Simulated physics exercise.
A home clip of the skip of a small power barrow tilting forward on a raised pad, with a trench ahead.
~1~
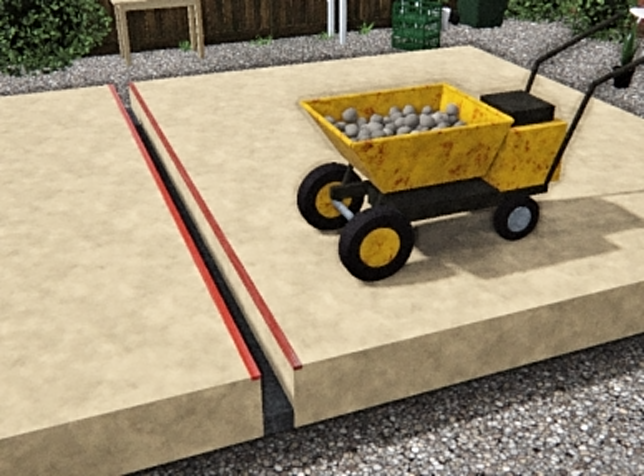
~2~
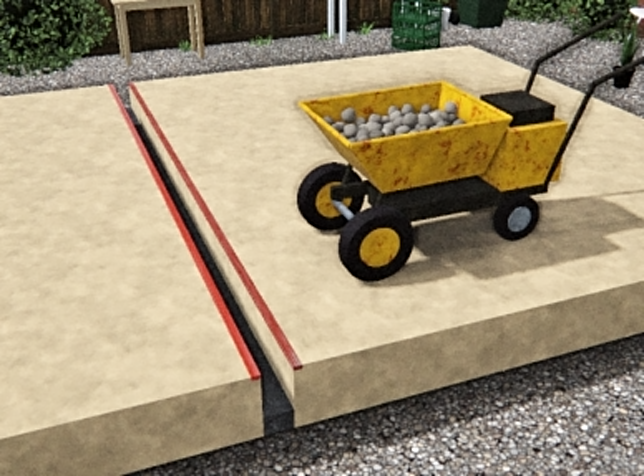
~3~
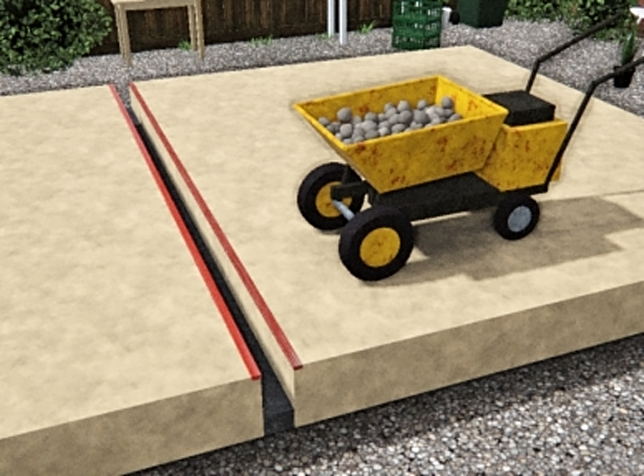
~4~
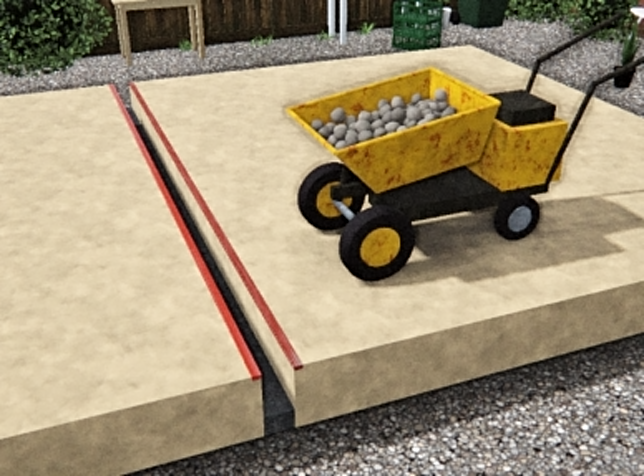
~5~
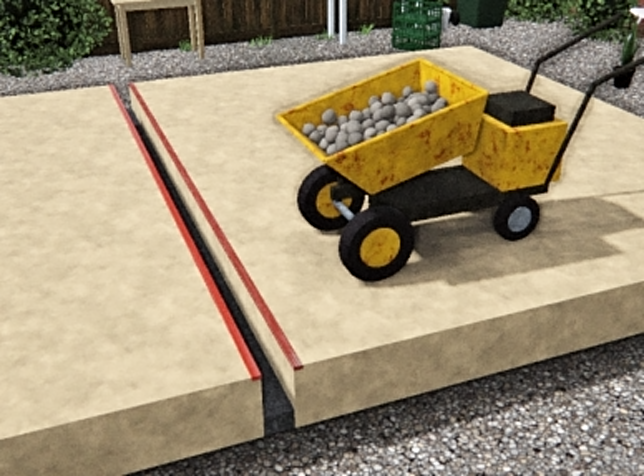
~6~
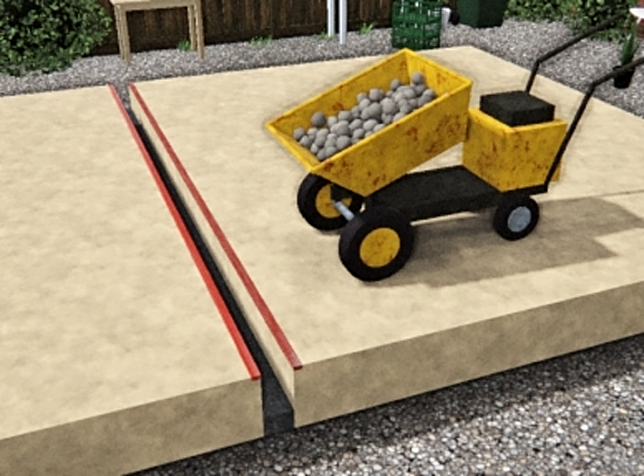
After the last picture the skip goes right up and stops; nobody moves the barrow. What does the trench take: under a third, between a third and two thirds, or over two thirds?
In the trench: From one third to two thirds.
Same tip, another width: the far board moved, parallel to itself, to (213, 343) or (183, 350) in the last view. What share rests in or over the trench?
Roughly 80 per cent, and 100 per cent.
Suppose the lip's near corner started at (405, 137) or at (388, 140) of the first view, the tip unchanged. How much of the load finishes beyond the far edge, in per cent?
First some 10, then 20 per cent.
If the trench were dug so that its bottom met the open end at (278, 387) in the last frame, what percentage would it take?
Some 30 per cent.
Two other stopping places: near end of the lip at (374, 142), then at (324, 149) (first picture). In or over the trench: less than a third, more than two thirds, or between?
First in the middle band, then below one third.
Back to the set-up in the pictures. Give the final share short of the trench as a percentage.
Near 5 %.
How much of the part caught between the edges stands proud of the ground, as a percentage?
Roughly 20 in a hundred.
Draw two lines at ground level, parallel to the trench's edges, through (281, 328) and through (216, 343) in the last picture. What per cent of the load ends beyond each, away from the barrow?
The first gives 100 %, the second 30 %.
Soon after the last picture, skip tipped steeply; all in the skip.
A little later, skip tipped right over; most in the skip; a stray few short of the trench; a small part in or heaped over the trench; a stray few beyond it; a small part falling.
Later still, skip tipped right over; a small part in the skip; a stray few short of the trench; about half in or heaped over the trench; about a third beyond it.
By the end, skip tipped right over; a small part short of the trench; about half in or heaped over the trench; about half beyond it.
